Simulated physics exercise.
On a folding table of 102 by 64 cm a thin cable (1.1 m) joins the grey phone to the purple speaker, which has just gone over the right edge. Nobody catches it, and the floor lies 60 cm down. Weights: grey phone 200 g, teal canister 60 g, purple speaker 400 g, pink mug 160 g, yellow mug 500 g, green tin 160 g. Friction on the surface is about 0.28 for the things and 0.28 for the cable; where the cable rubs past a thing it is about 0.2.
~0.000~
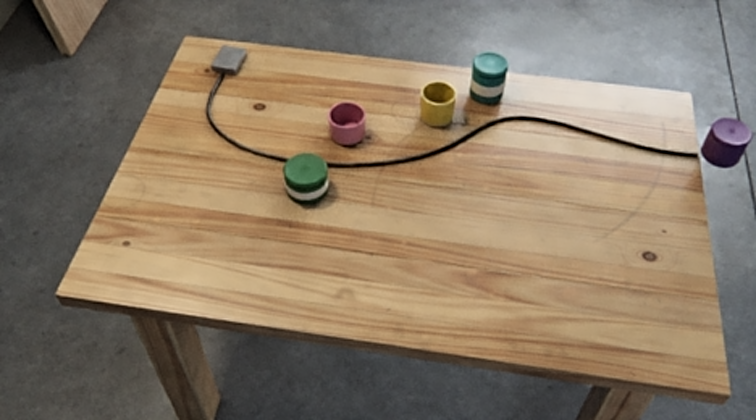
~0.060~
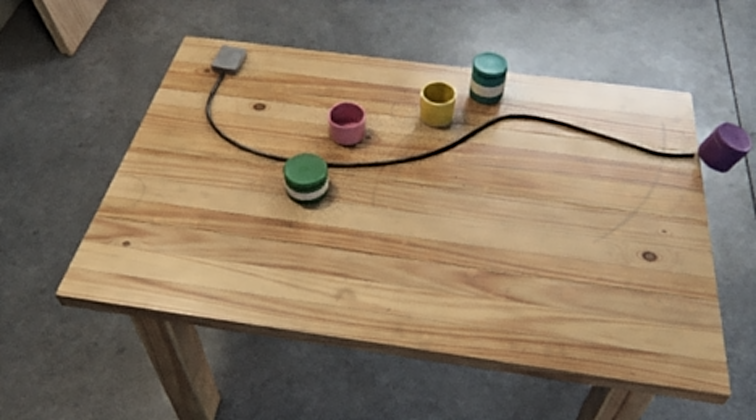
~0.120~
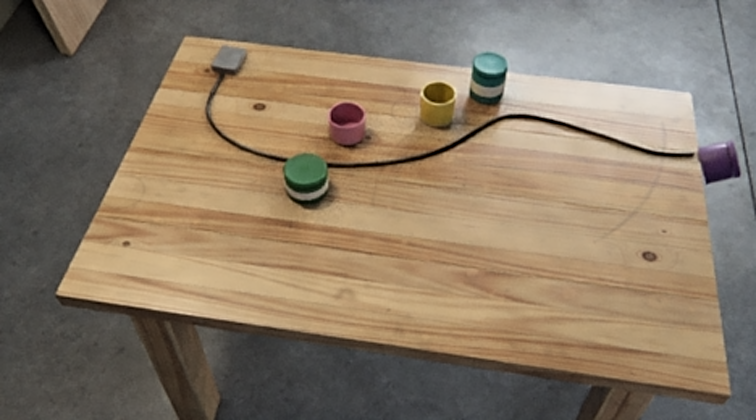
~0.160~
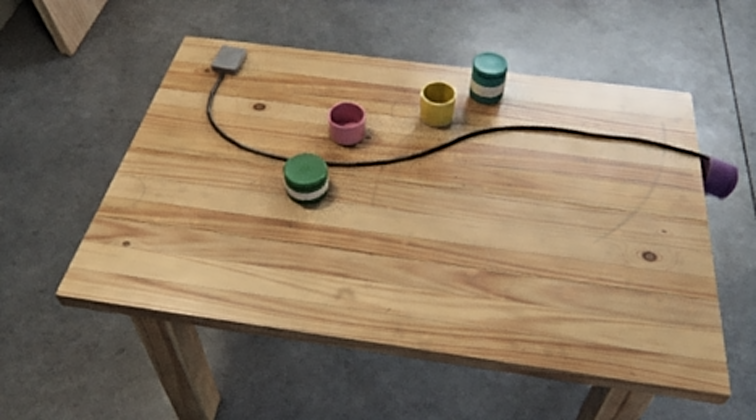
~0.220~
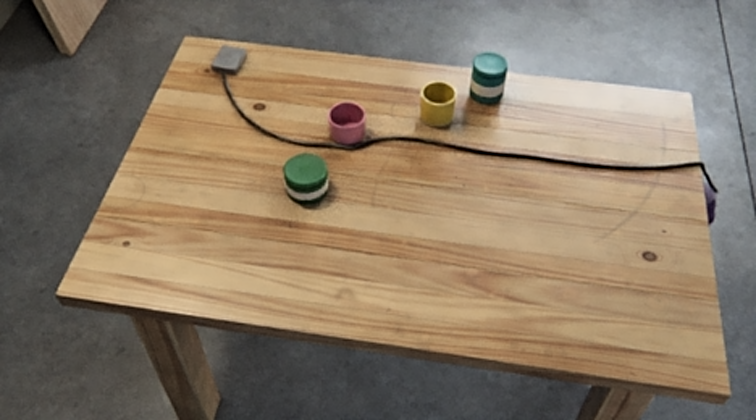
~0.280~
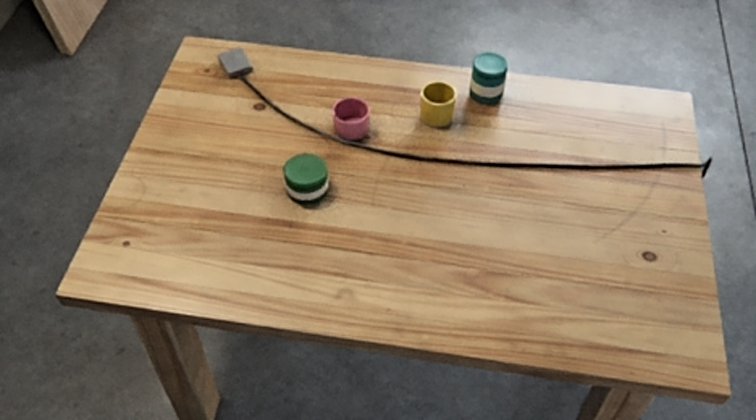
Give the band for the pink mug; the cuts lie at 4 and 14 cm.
The pink mug travels a long way.
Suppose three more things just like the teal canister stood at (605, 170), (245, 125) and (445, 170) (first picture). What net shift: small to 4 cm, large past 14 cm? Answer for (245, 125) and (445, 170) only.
In turn: Large, large.
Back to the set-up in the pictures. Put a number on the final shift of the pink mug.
About: Pink mug over the edge.
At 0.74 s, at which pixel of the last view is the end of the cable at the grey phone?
Near (486, 197).
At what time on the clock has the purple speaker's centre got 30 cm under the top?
That is: 0.34 s.
After 0.5 s, the cable's tail end at (375, 136); pink mug 20 cm off its start, grey phone 32 cm off its start, purple speaker over the edge.
After 0.7 s, the cable's tail end at (486, 197); pink mug over the edge, grey phone 56 cm off its start, purple speaker over the edge.
After 1.0 s, the cable's tail end at (541, 224); pink mug over the edge, grey phone 67 cm off its start at (530, 204), purple speaker over the edge.
After 1.2 s, the cable's tail end at (546, 225); pink mug over the edge, grey phone 67 cm off its start, purple speaker over the edge.
After 2.4 s, the cable's tail end at (547, 225); pink mug over the edge, grey phone 67 cm off its start at (535, 205), purple speaker over the edge.
